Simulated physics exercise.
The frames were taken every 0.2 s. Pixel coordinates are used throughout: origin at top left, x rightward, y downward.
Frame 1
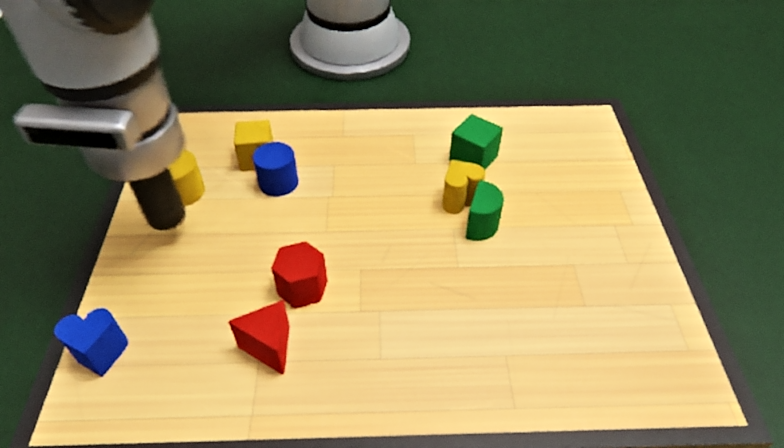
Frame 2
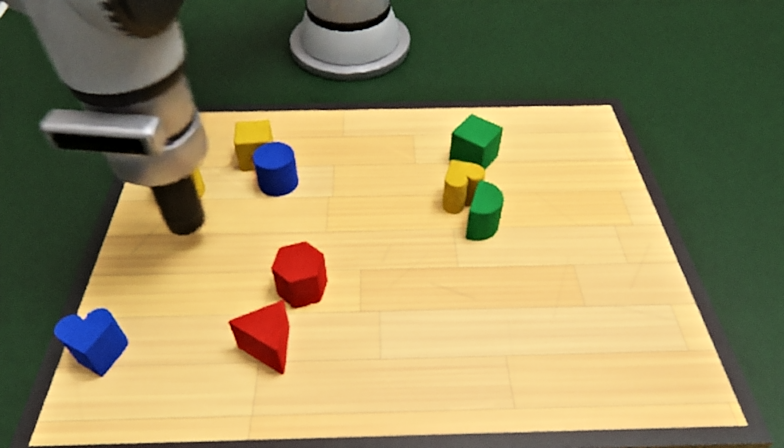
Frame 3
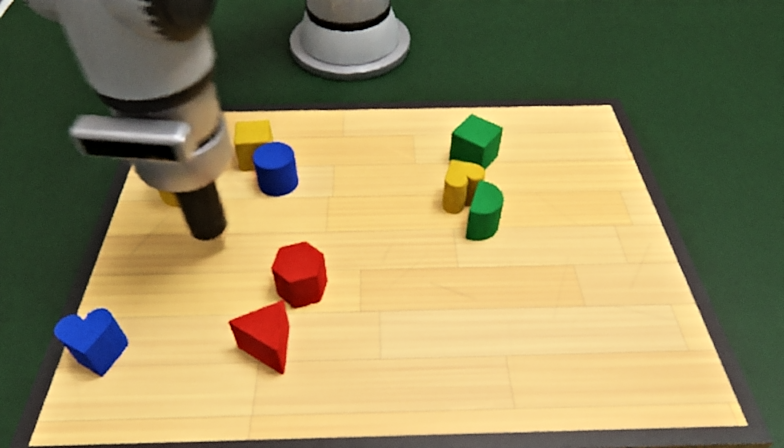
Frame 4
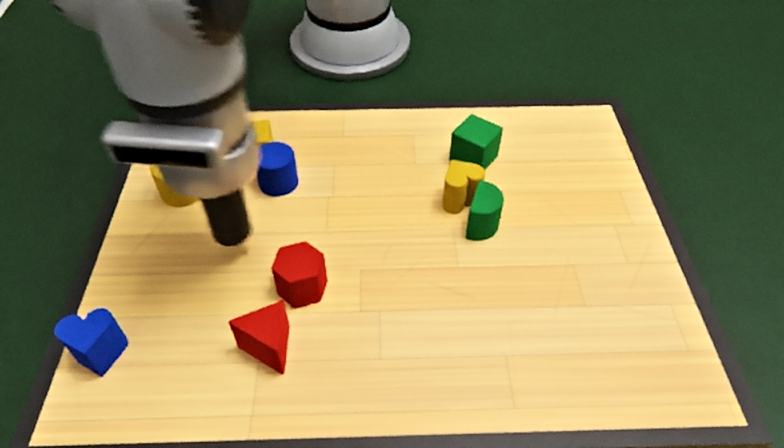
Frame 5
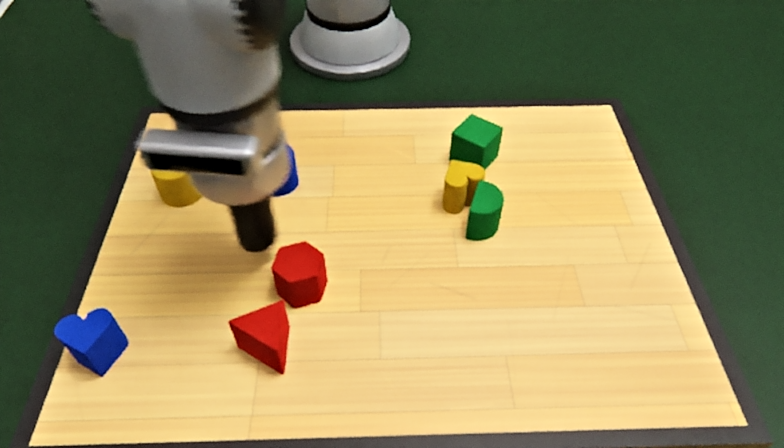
On a light wooden board with a dark border, a robot arm with a dark rod tip moves steadily rightward from the left side, nearing a red hexagonal block, while the red, blue, yellow and green blocks remain still.
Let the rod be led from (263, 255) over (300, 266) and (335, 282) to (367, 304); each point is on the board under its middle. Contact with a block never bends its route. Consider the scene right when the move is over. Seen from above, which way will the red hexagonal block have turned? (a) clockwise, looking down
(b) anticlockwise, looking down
a.
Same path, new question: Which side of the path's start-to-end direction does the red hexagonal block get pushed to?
Gets pushed right.
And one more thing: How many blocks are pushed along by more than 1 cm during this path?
Shifted over 1 cm: One.
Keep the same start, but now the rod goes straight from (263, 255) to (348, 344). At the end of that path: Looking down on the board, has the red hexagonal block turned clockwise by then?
No, it doesn't check out.
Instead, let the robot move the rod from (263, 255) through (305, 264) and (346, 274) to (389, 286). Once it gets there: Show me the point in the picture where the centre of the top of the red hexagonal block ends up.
The middle of its top is at (323, 280).
On the path given first. One third of the way, rod (298, 249); red hexagonal block (312, 271).
Two thirds of the way, rod (333, 266); red hexagonal block (333, 293), turned 30° clockwise.
At the end, rod (366, 288); red three-sided block still; red hexagonal block (342, 312), turned 55° clockwise.
